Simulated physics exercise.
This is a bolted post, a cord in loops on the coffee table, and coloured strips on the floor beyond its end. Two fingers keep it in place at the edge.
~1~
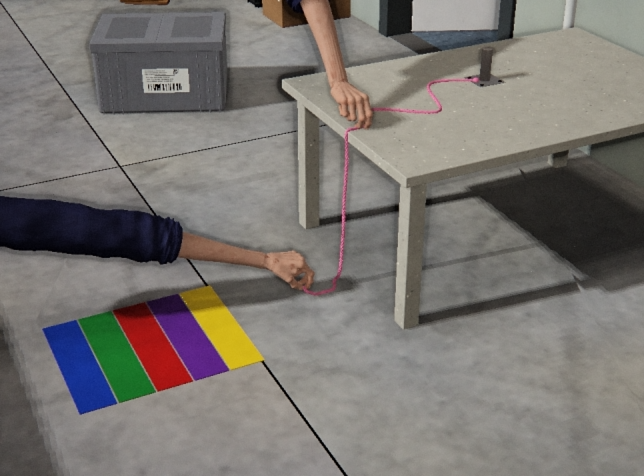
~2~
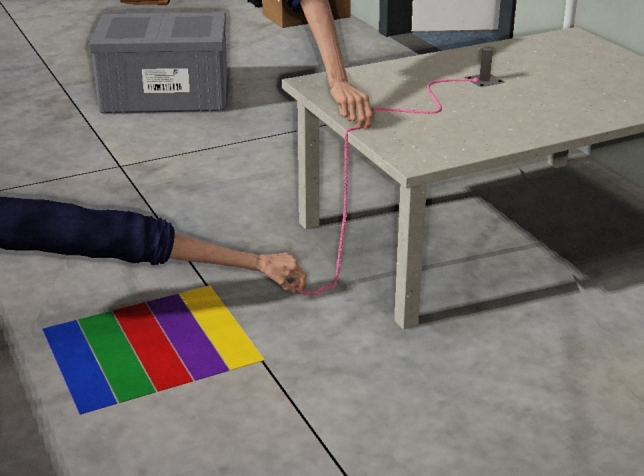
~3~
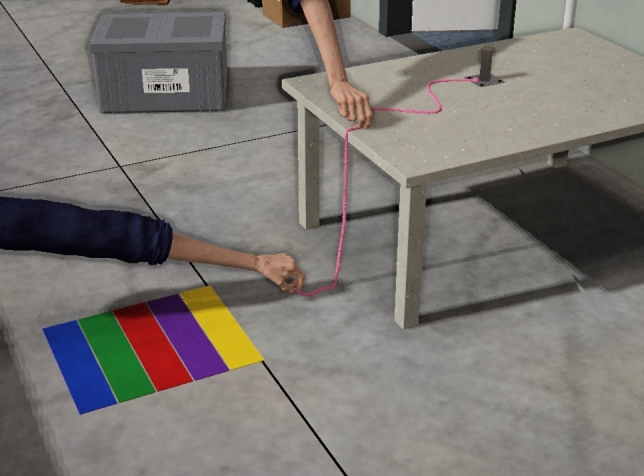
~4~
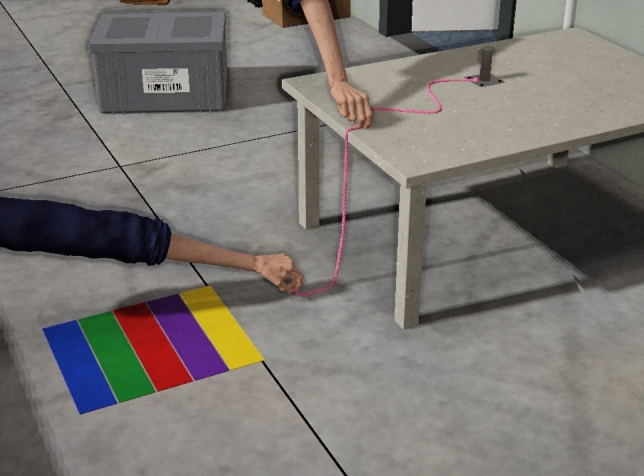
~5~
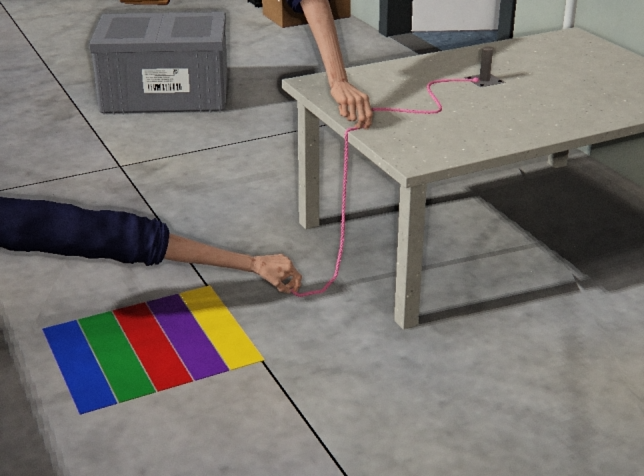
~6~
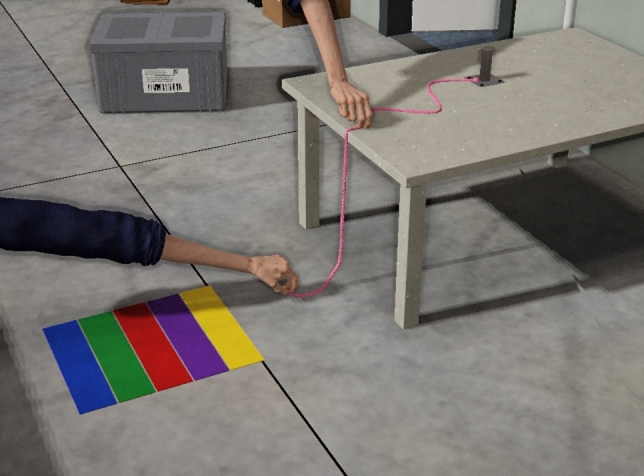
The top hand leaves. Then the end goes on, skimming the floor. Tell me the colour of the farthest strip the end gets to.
The farthest it gets is green.
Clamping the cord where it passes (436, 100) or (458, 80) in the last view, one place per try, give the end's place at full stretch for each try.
About (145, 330) and (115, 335).
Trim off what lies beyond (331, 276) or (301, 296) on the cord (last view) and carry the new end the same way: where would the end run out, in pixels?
The pixels are close to (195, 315) for the first and (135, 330) for the second.
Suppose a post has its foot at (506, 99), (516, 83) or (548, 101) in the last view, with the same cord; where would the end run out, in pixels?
You'd get roughly (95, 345), (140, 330) and (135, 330), one for each try.
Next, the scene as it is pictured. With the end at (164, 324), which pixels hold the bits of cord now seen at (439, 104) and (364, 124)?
The two spots arrive at (405, 107) and (325, 174).
A little later, end near (164, 324); over red.
Next, end near (130, 333); over red.
When it is tight, end near (110, 339); over green. It gets as far as the green strip.
